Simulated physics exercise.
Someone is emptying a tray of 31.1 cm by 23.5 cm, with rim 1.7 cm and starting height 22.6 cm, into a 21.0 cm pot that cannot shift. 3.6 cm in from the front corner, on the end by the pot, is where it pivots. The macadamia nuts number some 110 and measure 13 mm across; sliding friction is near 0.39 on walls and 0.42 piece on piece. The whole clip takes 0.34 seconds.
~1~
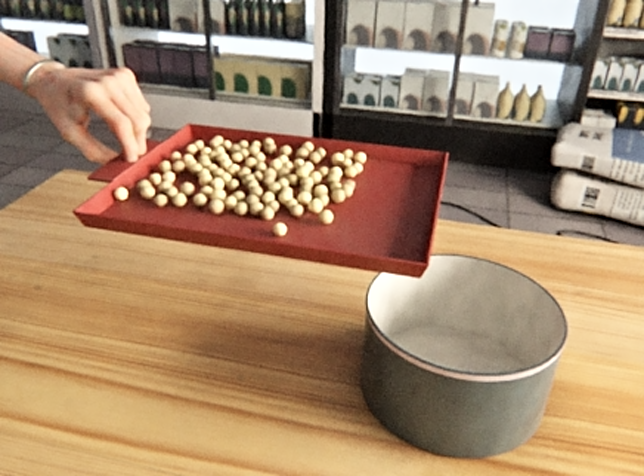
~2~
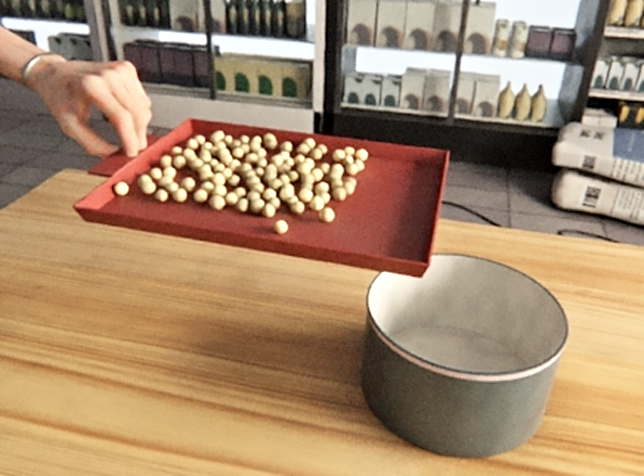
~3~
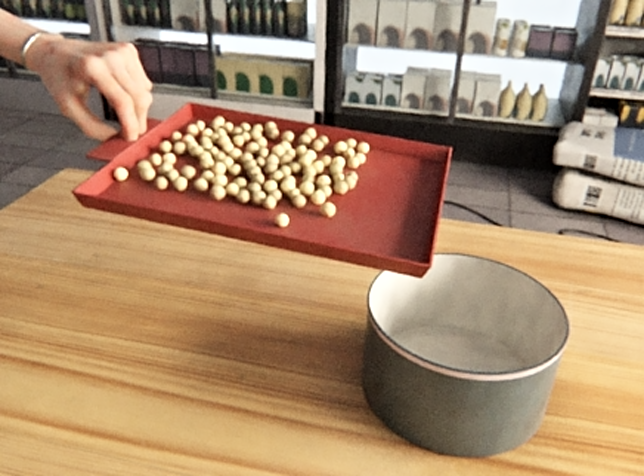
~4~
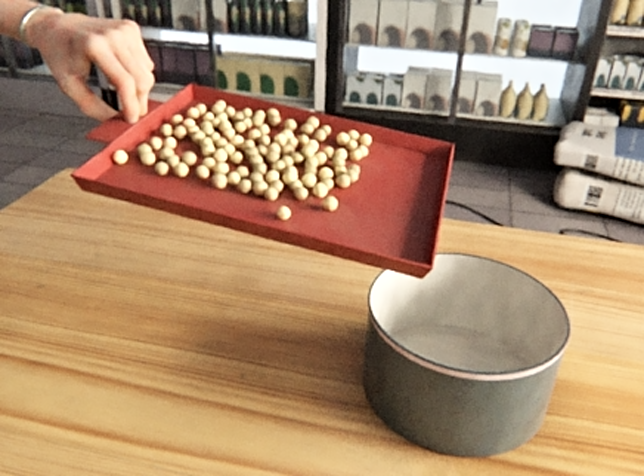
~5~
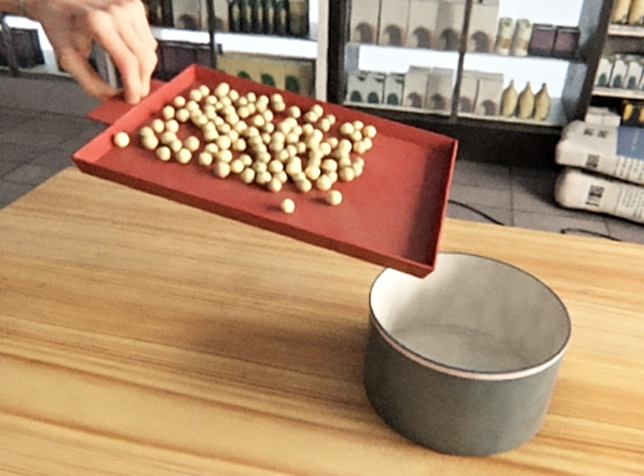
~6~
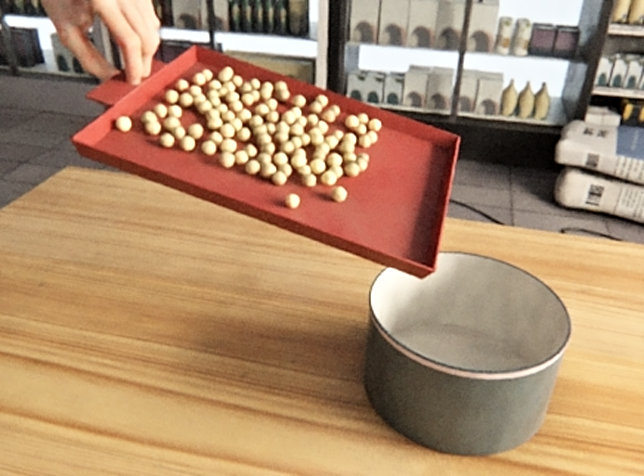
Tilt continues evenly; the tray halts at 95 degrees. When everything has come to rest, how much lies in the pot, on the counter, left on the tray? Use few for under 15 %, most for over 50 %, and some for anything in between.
Pot: Some, counter: Most, tray: Few.
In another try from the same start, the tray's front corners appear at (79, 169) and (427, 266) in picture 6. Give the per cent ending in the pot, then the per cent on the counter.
Final per cent - pot 0, counter 100.
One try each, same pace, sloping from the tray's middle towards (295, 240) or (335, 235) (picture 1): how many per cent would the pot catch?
First try: Around 0 percent; second try: Around 0 percent.
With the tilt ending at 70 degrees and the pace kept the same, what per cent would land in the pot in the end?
35 per cent.
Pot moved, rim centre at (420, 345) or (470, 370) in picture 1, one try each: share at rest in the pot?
In order, about 100 and about 100 per cent.
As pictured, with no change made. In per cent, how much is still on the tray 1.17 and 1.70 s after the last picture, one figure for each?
I'd say roughly 55, then roughly 0.
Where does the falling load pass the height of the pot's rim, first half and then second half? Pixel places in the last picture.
Near (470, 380) at first, near (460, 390) afterwards.
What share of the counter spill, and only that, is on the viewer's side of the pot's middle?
Some 100 per cent.
Then, 0.70 s after the last picture, tilt 53 degrees; the tray holds 85 %, the pot 0 %.
Then, 1.17 s after the last picture, tilt 78 degrees; the tray holds 55 %, the pot 15 %.
Then, 1.70 s after the last picture, tilt 95 degrees; the tray holds 0 %, the pot 40 %.
In the end, pot 40 %, counter 60 %, tray 0 %.
